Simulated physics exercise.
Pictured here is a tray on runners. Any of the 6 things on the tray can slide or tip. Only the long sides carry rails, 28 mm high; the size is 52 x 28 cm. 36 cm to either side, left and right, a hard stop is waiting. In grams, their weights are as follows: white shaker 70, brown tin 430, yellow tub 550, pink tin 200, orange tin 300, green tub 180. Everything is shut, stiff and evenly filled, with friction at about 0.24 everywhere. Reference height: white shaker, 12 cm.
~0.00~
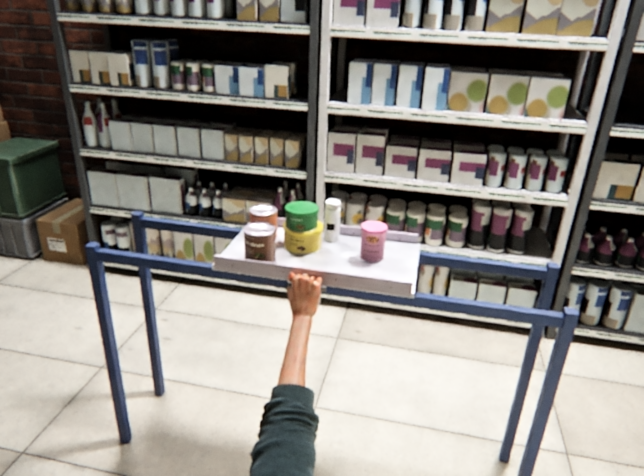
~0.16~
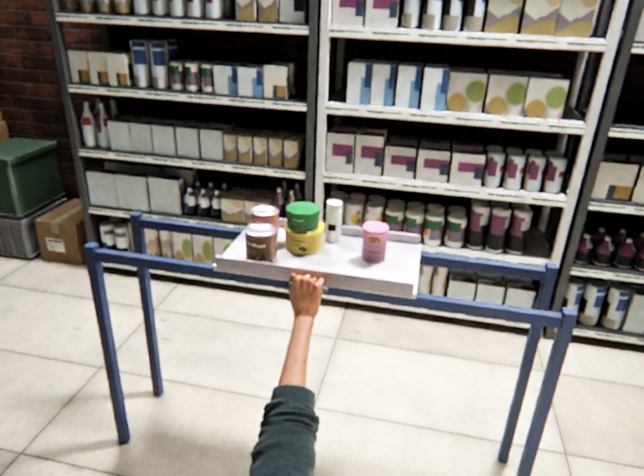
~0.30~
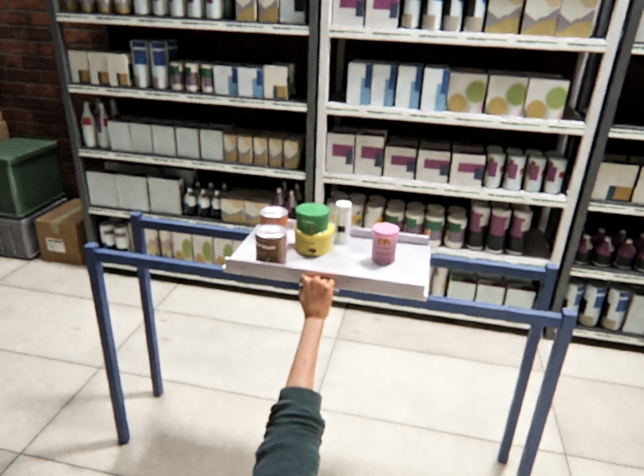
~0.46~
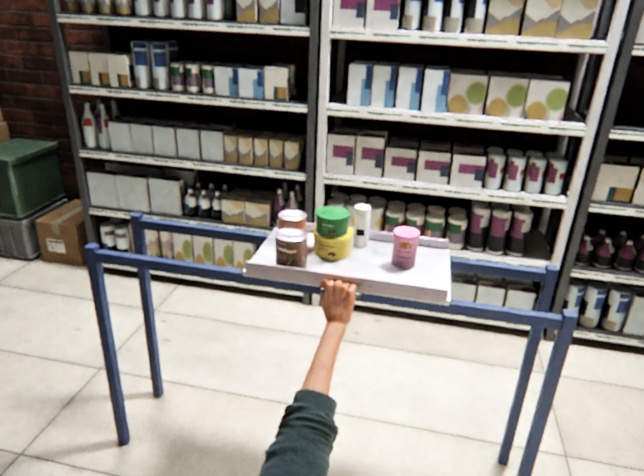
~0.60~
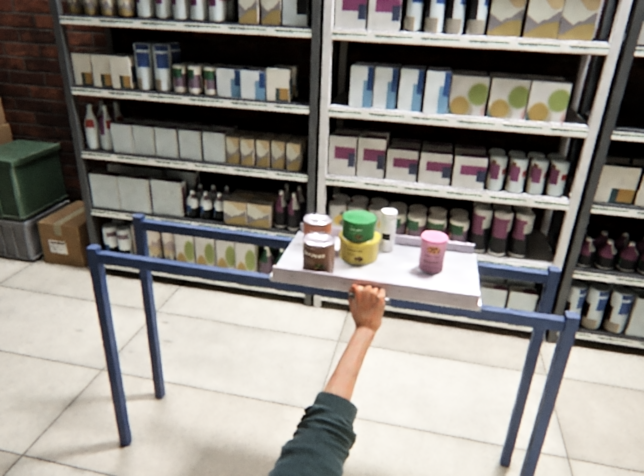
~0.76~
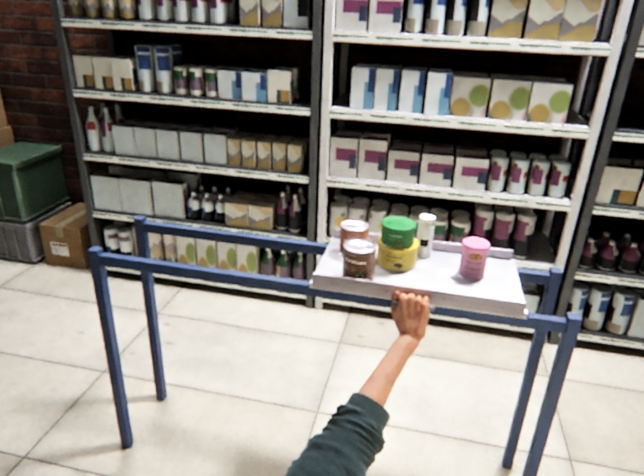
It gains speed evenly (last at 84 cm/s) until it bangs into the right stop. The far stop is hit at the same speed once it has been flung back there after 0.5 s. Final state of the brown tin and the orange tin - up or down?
Result: Brown tin: Stands; orange tin: Stands.
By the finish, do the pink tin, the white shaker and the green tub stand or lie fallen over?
The pink tin falls over; the white shaker stays upright; the green tub stays upright.
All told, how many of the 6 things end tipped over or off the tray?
The tally is 1.
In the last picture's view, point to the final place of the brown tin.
In the end it sits at around (140, 233).
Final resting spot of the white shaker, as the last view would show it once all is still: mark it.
My guess is roughly (219, 211).
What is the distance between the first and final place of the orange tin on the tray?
Net distance near 0 cm.
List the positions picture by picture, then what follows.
In the first picture, tray midway; brown tin (260, 245).
In the second picture, tray has slid 1 cm right; pink tin (374, 243); green tub (303, 217).
In the third picture, tray has slid 3 cm right; white shaker (343, 223); yellow tub (314, 238).
In the fourth picture, tray has slid 9 cm right; pink tin (405, 248); green tub (332, 222).
In the fifth picture, tray has slid 16 cm right; white shaker (387, 230); yellow tub (359, 246).
In the sixth picture, tray has slid 26 cm right; brown tin (359, 262); orange tin (354, 239).
Around 1.36 s, tray has slid 36 cm right; pink tin now off the tray; brown tin shifted 14 cm near (452, 275); orange tin shifted 14 cm near (438, 249).
Around 2.76 s, tray has slid 10 cm left; brown tin shifted 14 cm near (275, 251); orange tin shifted 14 cm near (278, 229); green tub shifted 14 cm.
Finally (3.8 s), off the tray and tipped over, pink tin; the other 5 still in place (within 5 cm). In the last view, brown tin near (140, 233), orange tin near (155, 214).
